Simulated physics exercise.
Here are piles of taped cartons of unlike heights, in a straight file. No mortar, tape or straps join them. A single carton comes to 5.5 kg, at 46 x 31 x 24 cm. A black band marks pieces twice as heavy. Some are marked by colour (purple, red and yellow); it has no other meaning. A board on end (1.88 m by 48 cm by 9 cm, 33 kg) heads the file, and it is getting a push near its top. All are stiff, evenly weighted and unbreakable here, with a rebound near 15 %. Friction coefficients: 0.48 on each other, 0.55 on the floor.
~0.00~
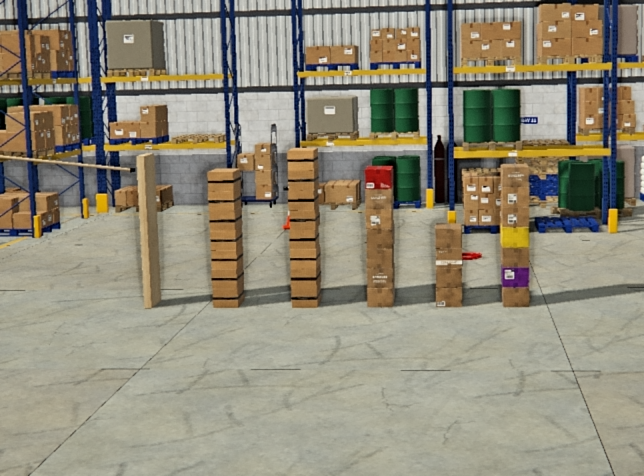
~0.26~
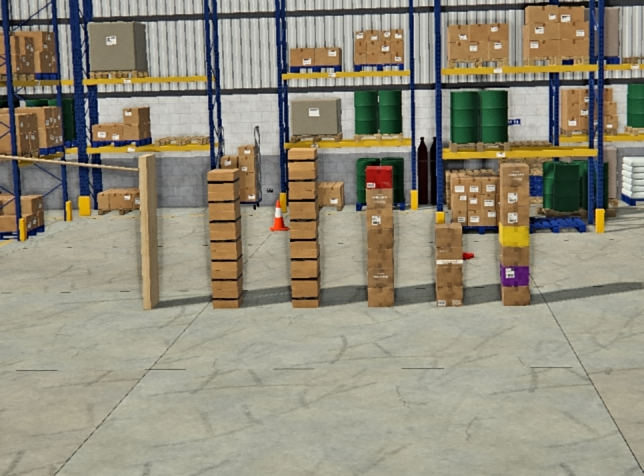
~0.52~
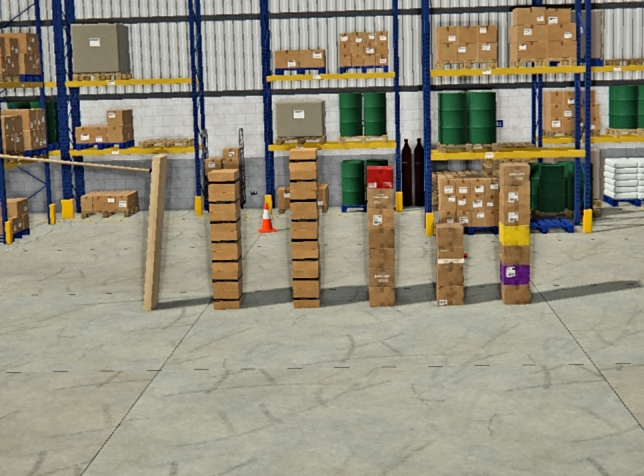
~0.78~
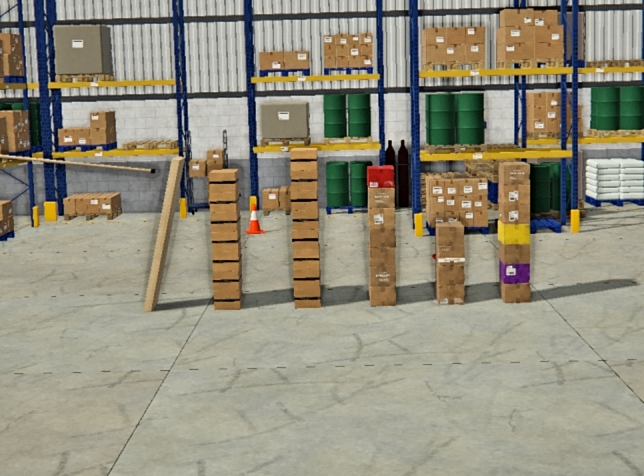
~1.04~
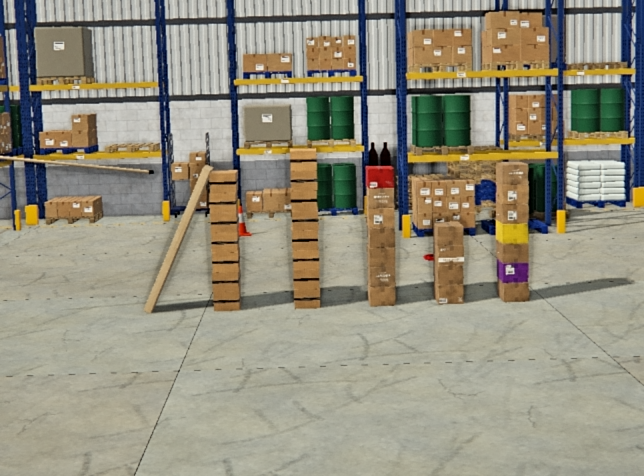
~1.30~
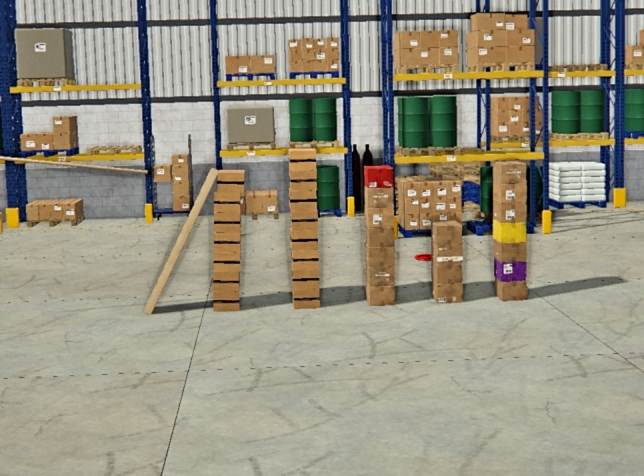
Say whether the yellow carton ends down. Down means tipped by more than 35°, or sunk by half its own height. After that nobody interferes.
In the end the yellow carton falls.
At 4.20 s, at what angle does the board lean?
Some 70° from upright.
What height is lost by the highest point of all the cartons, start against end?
About 95 cm.
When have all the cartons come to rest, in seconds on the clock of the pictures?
At about 6.5 s.
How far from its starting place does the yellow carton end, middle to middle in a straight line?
Roughly 135 cm away.
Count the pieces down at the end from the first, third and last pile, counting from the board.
By pile: First 7, third 6, last 7.
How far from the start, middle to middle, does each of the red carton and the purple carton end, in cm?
Moved: Red 380, purple 70.
After 2.66 s, board 62° from upright; 7 of the 33 cartons down; yellow carton unmoved.
After 3.24 s, board 72° from upright; 19 of the 33 cartons down; yellow carton unmoved; red carton 24° from how it stood, 23 cm lower.
After 4.20 s, board 72° from upright; 32 of the 33 cartons down; yellow carton on its side; purple carton on its side.
In the end (6.5 s), board 72° from upright; 32 of the 33 cartons down; yellow carton on its side; red carton upside down; purple carton on its side. From the last view, middles, yellow carton near (605, 282).
